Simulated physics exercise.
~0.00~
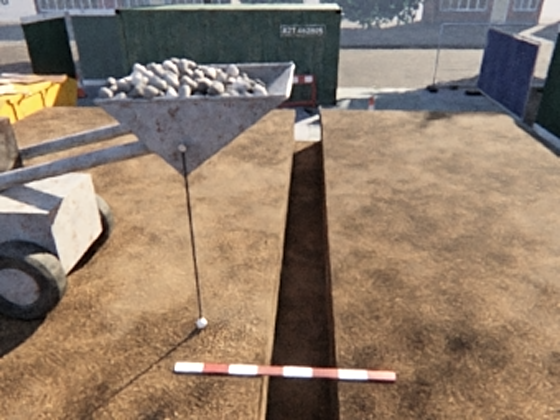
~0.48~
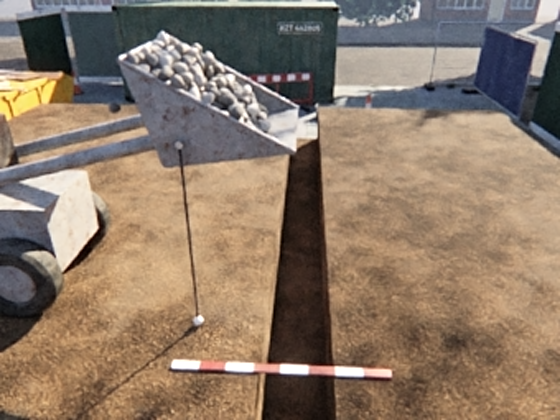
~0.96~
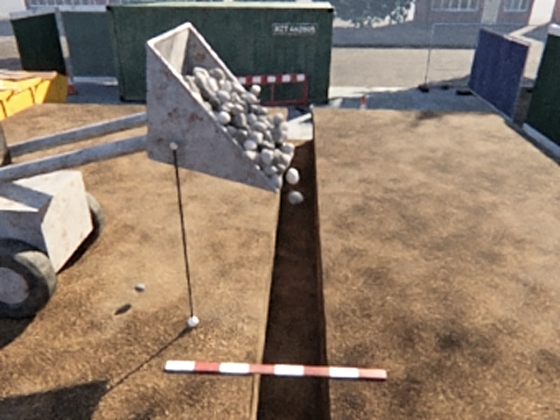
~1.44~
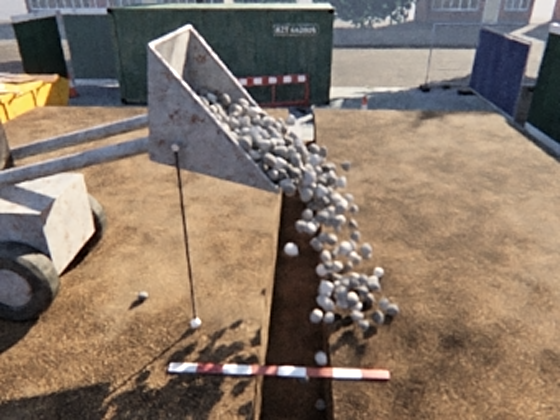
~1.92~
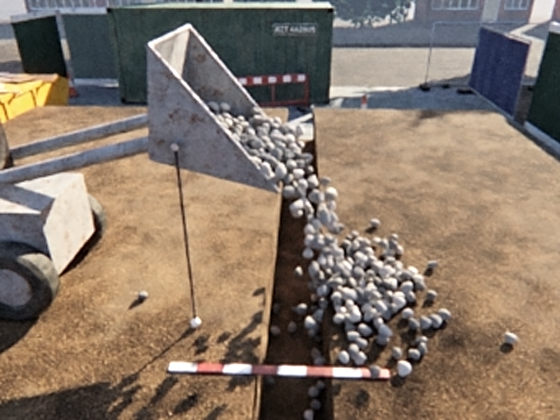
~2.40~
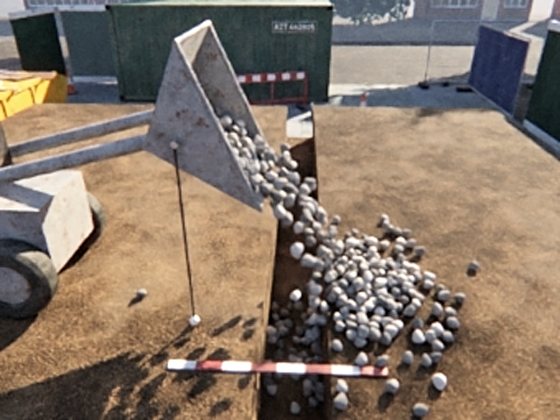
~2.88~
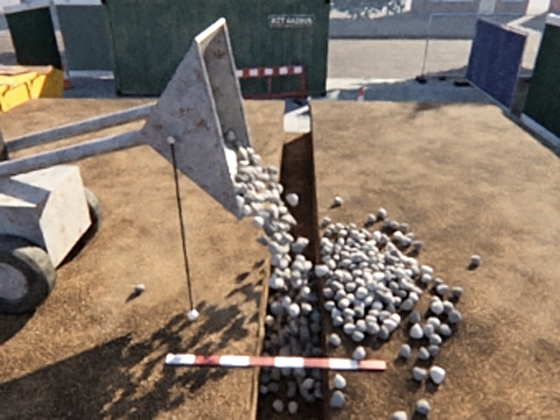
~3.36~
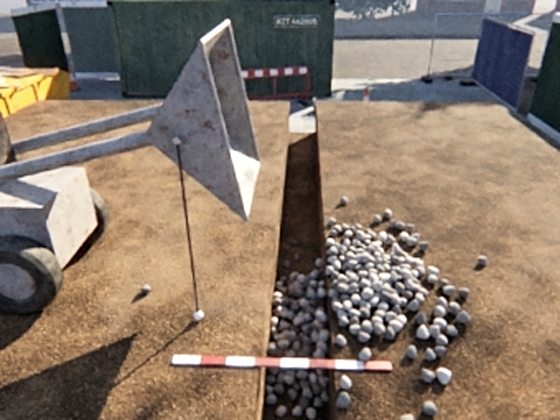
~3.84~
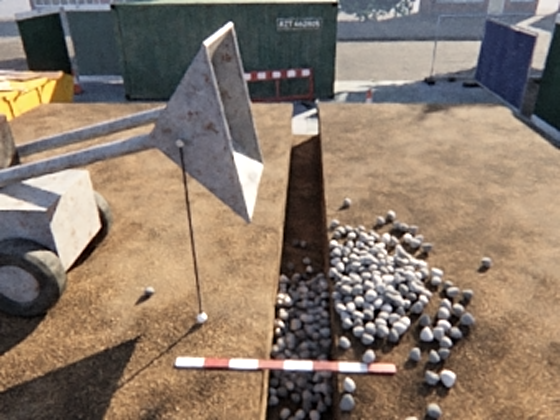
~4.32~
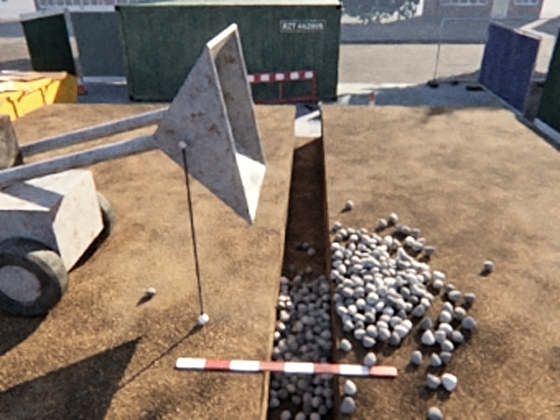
A loader's steel bucket full of pale, rounded stones tipped toward a narrow trench, paused, then tipped further until it was empty, spilling them in a stream; more than half settled in the trench, while the rest lay scattered on the dirt to its right.
